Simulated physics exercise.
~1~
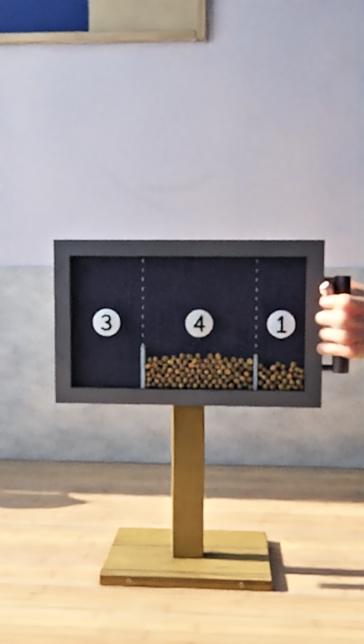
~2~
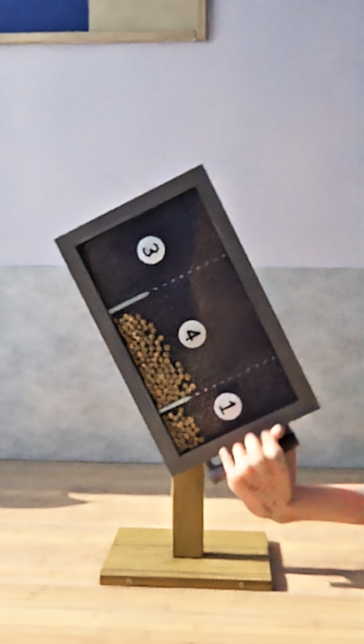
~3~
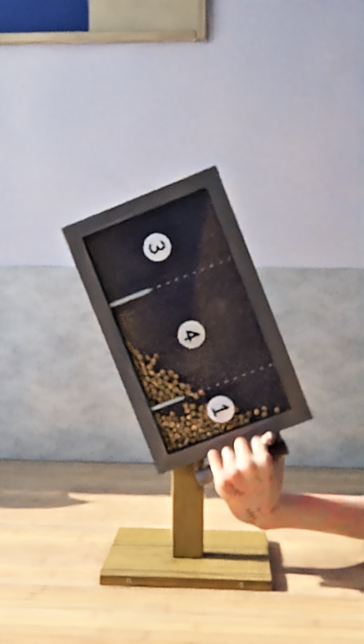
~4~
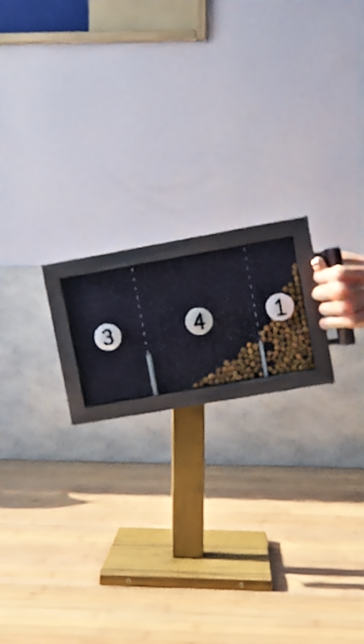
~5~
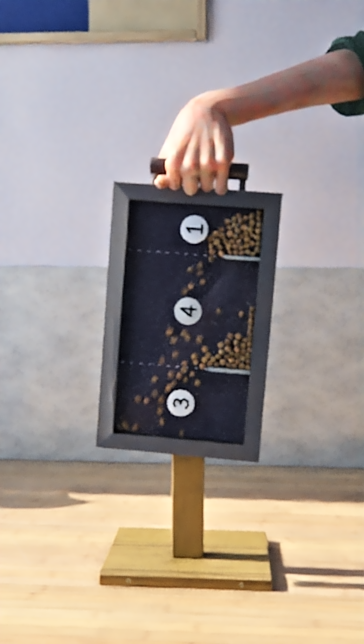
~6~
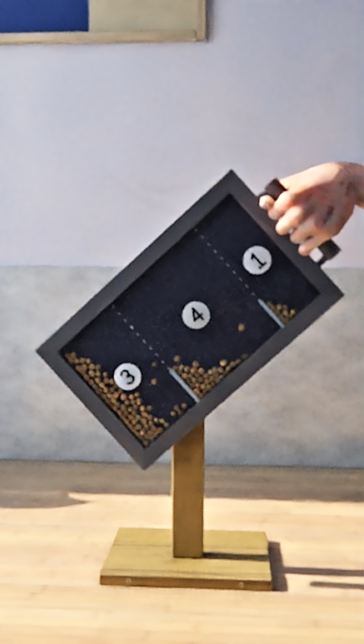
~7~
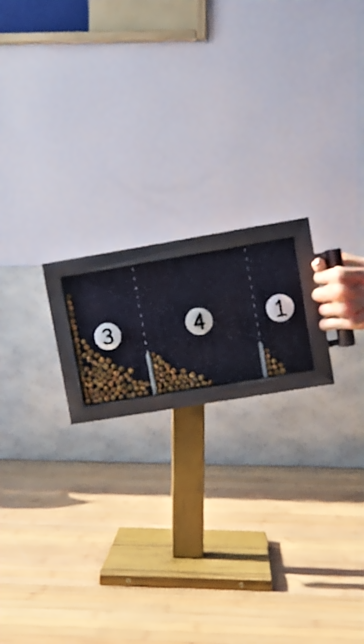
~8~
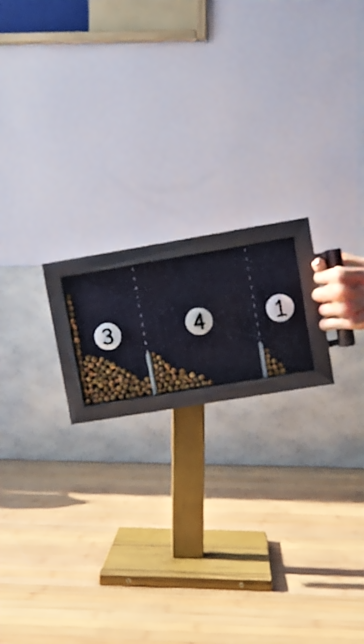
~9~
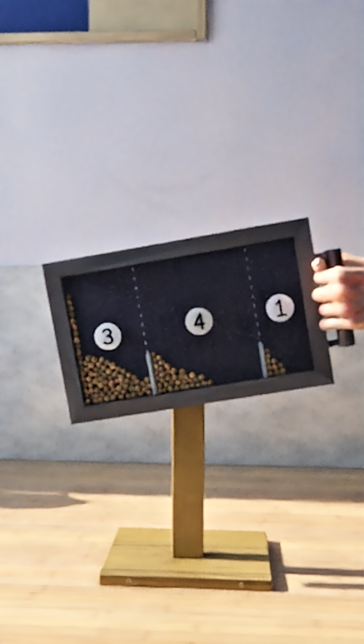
The clip opens on a dark, shallow framed case mounted on a wooden stand, its window marked into three numbered strips, with small brown beads lying along the bottom of the middle and right strips. A hand grips the handle on the right and swings the case steeply clockwise, and the beads slide toward the lowered end. The hand then brings it back up past level until the handle is on top, sending beads tumbling into the strip marked three. Finally it lowers the handle again, and the case rests tilted slightly anticlockwise, with most beads heaped at the left, fewer in the middle and a few at the right.
